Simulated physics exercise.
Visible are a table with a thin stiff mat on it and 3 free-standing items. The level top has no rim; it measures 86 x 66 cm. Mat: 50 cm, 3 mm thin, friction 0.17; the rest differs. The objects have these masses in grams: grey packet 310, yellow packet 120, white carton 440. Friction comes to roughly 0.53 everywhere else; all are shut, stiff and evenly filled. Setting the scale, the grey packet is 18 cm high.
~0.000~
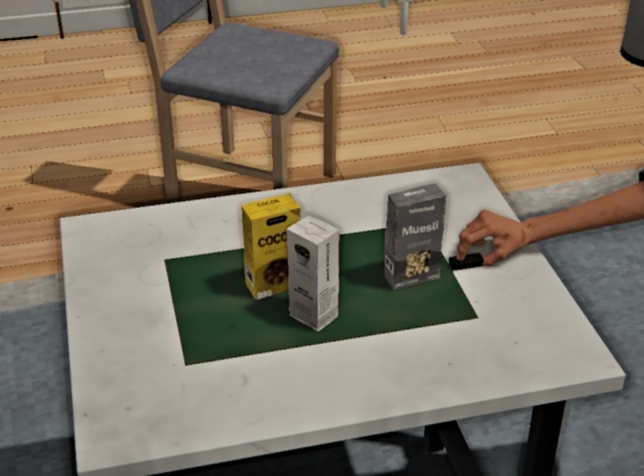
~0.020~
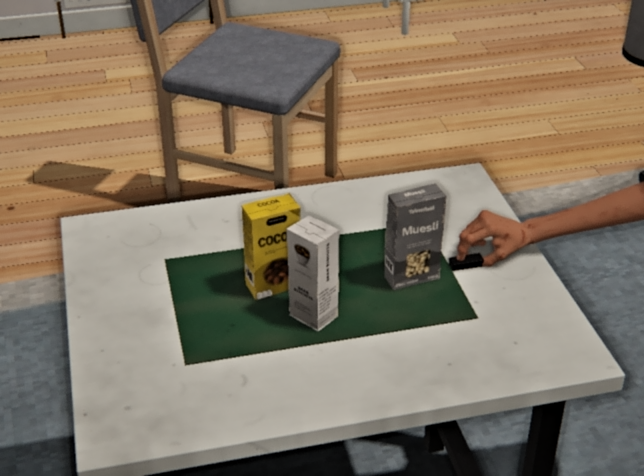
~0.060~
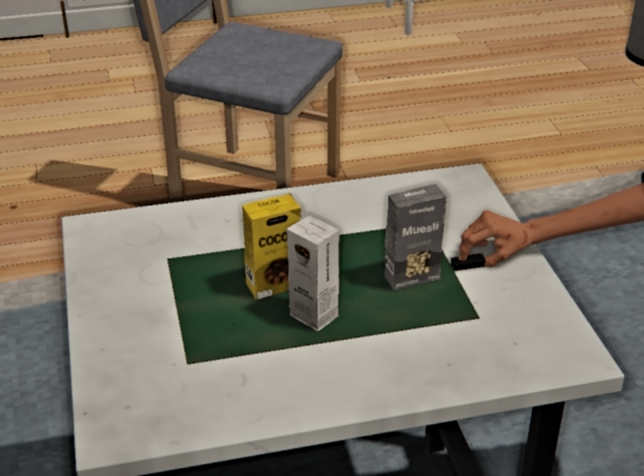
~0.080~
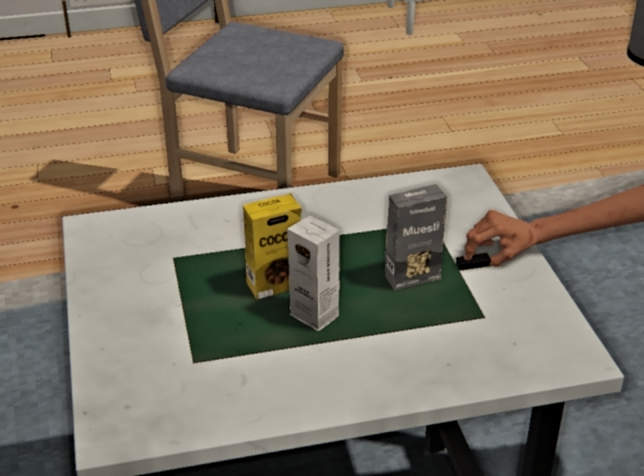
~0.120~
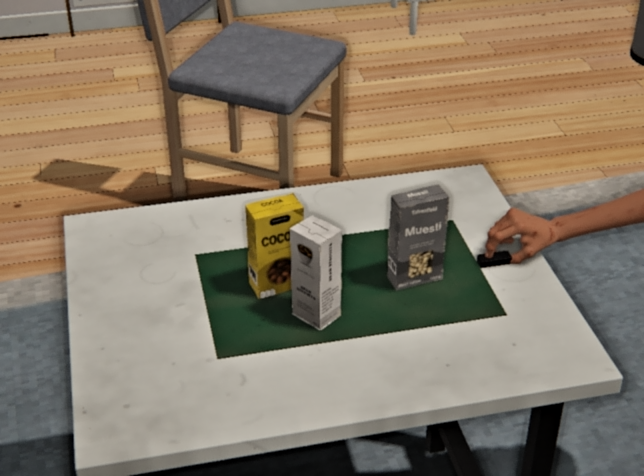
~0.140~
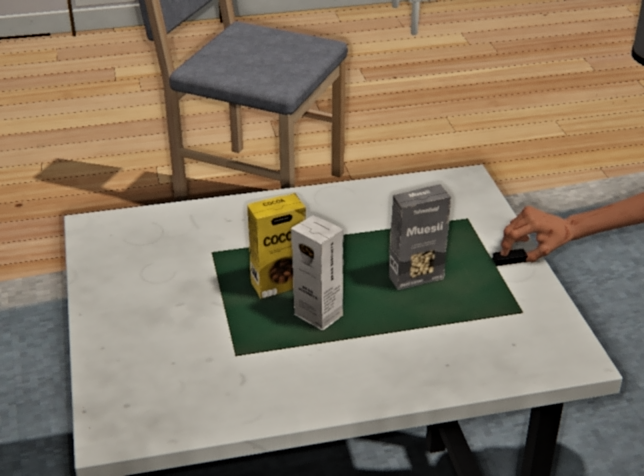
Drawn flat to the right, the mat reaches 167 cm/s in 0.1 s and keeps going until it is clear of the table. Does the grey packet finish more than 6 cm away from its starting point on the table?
Yes.
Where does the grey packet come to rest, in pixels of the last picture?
At pixel (497, 230) or so, give or take.
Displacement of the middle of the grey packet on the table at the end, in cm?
Displacement: Approx. 15 cm.
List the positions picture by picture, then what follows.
The first picture shows mat out by 0 cm; grey packet (414, 238); yellow packet (272, 247).
The second picture shows mat out by 0 cm; yellow packet (272, 247); white carton (313, 274).
The third picture shows mat out by 0 cm; yellow packet (273, 247); white carton (313, 274).
The fourth picture shows mat out by 1 cm; yellow packet (273, 246); white carton (314, 274).
The fifth picture shows mat out by 5 cm; yellow packet (276, 246); white carton (316, 274).
The sixth picture shows mat out by 8 cm; grey packet (419, 238); yellow packet (277, 246).
After 0.24 s, mat out by 25 cm; grey packet slid 3 cm near (433, 236); yellow packet slid 3 cm; white carton slid 3 cm.
After 0.44 s, mat out by 58 cm; grey packet slid 13 cm near (486, 230); white carton leaning 11°; yellow packet slid 4 cm.
After 0.84 s, mat out by 94 cm; grey packet leaning 4° near (494, 229); white carton leaning 6°; yellow packet slid 4 cm.
At rest (2.2 s), not toppled but over 6 cm from the start, grey packet; the other 2 in place, give or take 6 cm. Seen from the same camera at the end, grey packet near (498, 230).
